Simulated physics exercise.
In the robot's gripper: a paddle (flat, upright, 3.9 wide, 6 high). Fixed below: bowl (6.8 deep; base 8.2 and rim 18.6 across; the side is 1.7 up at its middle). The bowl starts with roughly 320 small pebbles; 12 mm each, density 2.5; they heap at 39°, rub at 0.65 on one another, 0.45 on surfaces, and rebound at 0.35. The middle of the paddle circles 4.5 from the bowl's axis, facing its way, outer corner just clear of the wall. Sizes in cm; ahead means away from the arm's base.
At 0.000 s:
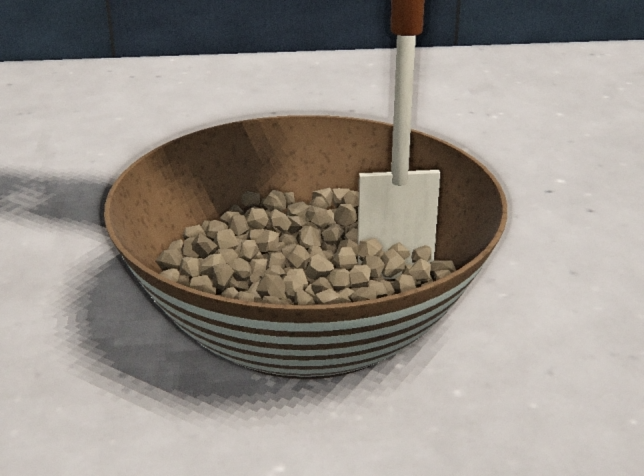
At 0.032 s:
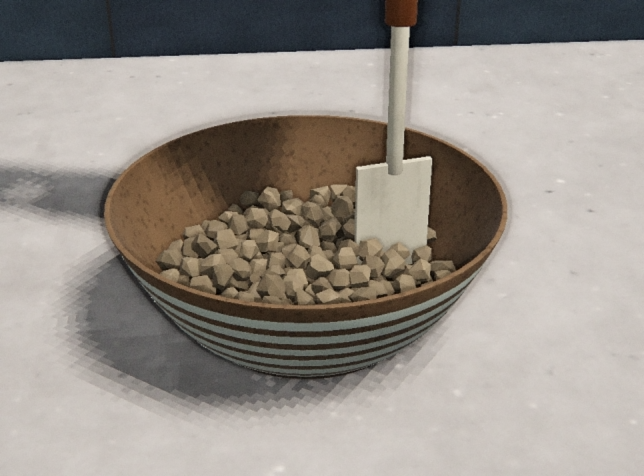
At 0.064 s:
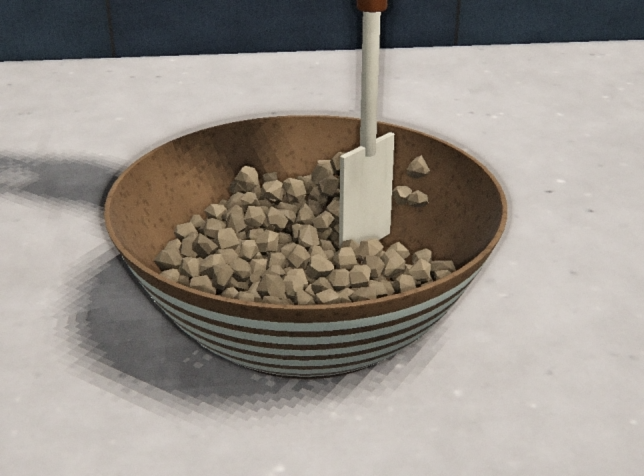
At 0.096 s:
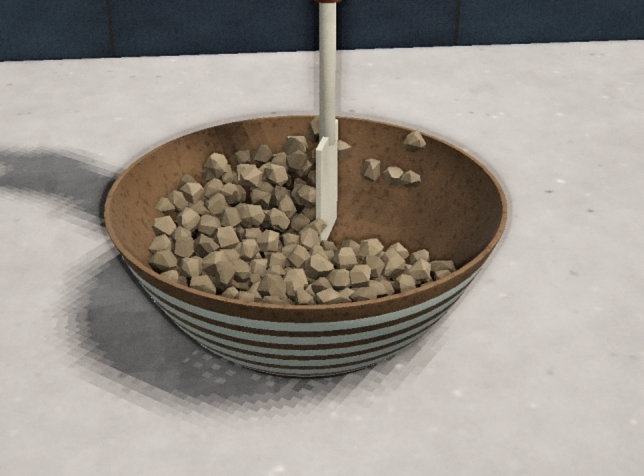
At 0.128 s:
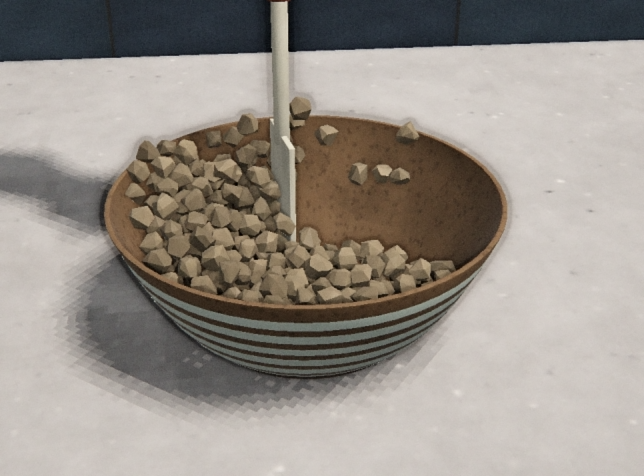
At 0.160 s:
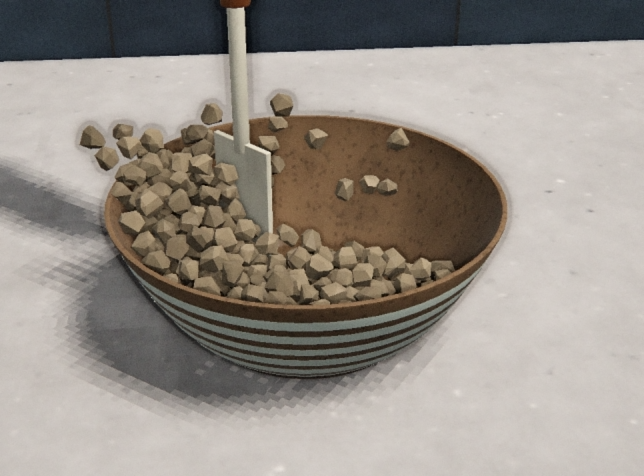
At first, a flat white paddle with a brown handle stands at the right of a striped bowl of small tan pebbles. It sweeps left along the far side, turning as it goes and pushing the pebbles into a rising heap. By the end, several pebbles are above the left rim.
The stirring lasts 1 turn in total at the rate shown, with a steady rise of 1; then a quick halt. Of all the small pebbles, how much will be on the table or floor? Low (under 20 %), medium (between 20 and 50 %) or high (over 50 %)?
Share on the table or floor: Medium (between 20 and 50 %).
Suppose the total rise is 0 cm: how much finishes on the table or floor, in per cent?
About 30 per cent.
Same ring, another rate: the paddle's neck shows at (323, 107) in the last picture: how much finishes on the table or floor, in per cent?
Some 10 per cent.
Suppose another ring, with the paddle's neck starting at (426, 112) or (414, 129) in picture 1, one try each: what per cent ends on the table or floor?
About 10 and 25 per cent.
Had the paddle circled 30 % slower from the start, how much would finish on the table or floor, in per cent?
It would be near 20 per cent.
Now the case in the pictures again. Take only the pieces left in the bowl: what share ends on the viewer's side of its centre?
Roughly 40 per cent.
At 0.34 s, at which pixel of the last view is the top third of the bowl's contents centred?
Around (416, 248).
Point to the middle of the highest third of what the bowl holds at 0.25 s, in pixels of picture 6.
Around (233, 264).
After 0.25 s, 215° round, highest piece 11 above the table; 294 in the bowl, 24 in flight or on the tool.
After 0.34 s, 299° round, highest piece 12 above the table; 264 in the bowl, 21 on the table or floor, 33 in flight or on the tool.
After 0.58 s, 0° round, highest piece 7 above the table; 227 in the bowl, 90 on the table or floor, 1 in flight or on the tool.
After 1.28 s, 0° round, highest piece 7 above the table; 227 in the bowl, 91 on the table or floor.
At rest, 227 in the bowl, 91 on the table or floor. That is 29 % on the table or floor.
